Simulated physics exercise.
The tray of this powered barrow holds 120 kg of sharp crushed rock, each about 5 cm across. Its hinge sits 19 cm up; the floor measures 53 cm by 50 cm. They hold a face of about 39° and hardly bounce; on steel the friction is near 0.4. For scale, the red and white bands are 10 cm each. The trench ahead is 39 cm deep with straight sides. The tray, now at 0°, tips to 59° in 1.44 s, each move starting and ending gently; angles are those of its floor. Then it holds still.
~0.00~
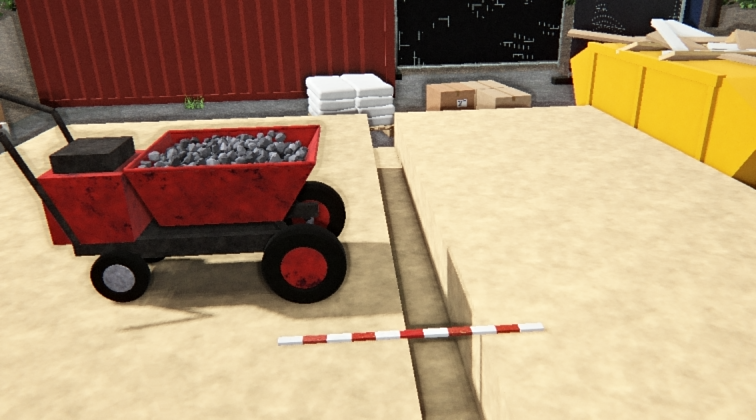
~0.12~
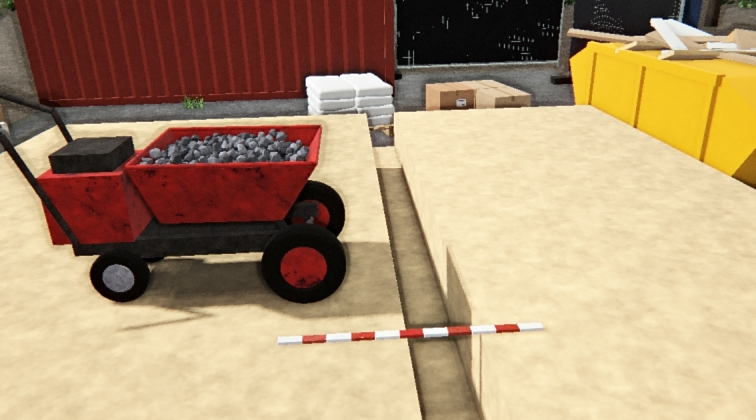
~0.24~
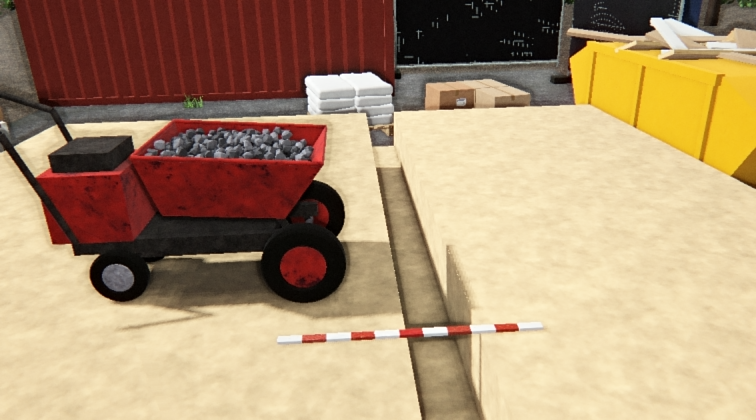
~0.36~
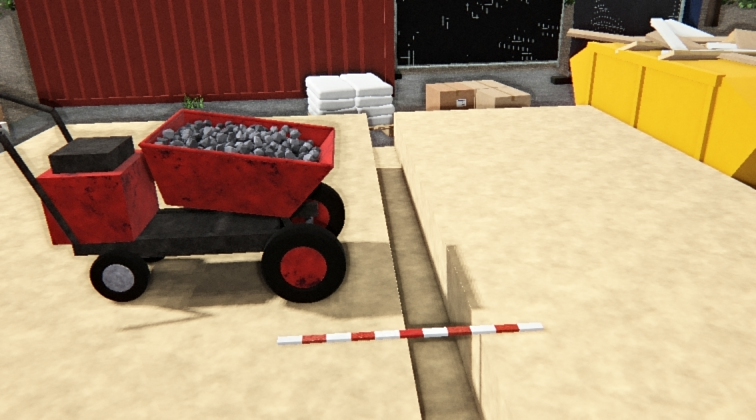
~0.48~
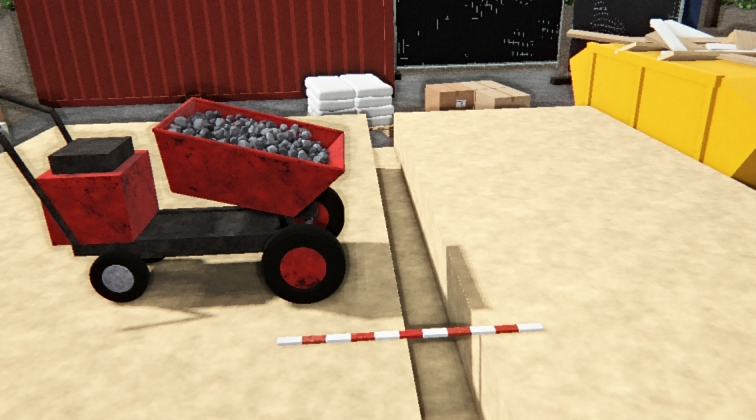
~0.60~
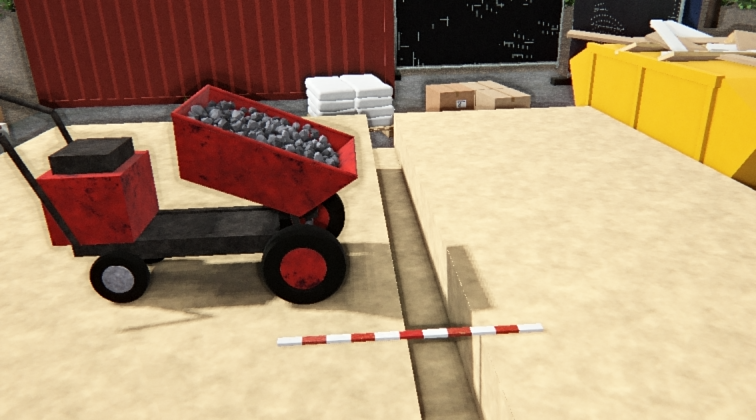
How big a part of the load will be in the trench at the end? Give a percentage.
Roughly 19 per cent ends in the trench.
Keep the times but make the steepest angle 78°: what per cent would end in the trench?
In that case some 85 per cent.
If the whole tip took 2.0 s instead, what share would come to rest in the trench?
It would be near 20 per cent.
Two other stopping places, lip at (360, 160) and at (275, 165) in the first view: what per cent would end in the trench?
First some 10, then 15 per cent.
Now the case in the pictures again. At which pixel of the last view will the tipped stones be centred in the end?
Around (432, 329).
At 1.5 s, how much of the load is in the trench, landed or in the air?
About 5 per cent by then.
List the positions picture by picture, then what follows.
In the first picture, lip at (315, 164), floor tilted 0°, highest stones at (224, 145).
In the second picture, the tray is at 1°, its lip at (316, 164); the top of the load is at (217, 143); the stones move at 0.2 m/s on average.
In the third picture, the tray is at 4°, its lip at (323, 164); the top of the load is at (214, 138); the stones move at 0.3 m/s on average.
In the fourth picture, the tray is at 9°, its lip at (333, 167); the top of the load is at (210, 130); the stones move at 0.4 m/s on average.
In the fifth picture, lip at (344, 171), floor tilted 15°, highest stones at (204, 120); the stones move at 0.5 m/s on average.
In the sixth picture, the tray is at 22°, its lip at (357, 177); the top of the load is at (216, 110); the stones move at 0.6 m/s on average.
After 1.1 s the floor is at 50°; 100 % in the tray; the foremost stones are at (390, 193).
After 1.5 s the floor is at 59°; 96 % in the tray, 4 % in the trench; the foremost stones are at (450, 321).
After 1.9 s the floor is at 59°; 88 % in the tray, 11 % in the trench; the foremost stones are at (466, 298).
After 3.8 s the floor is at 59°; 80 % in the tray, 19 % in the trench, 1 % past the trench; the foremost stones are at (489, 279).
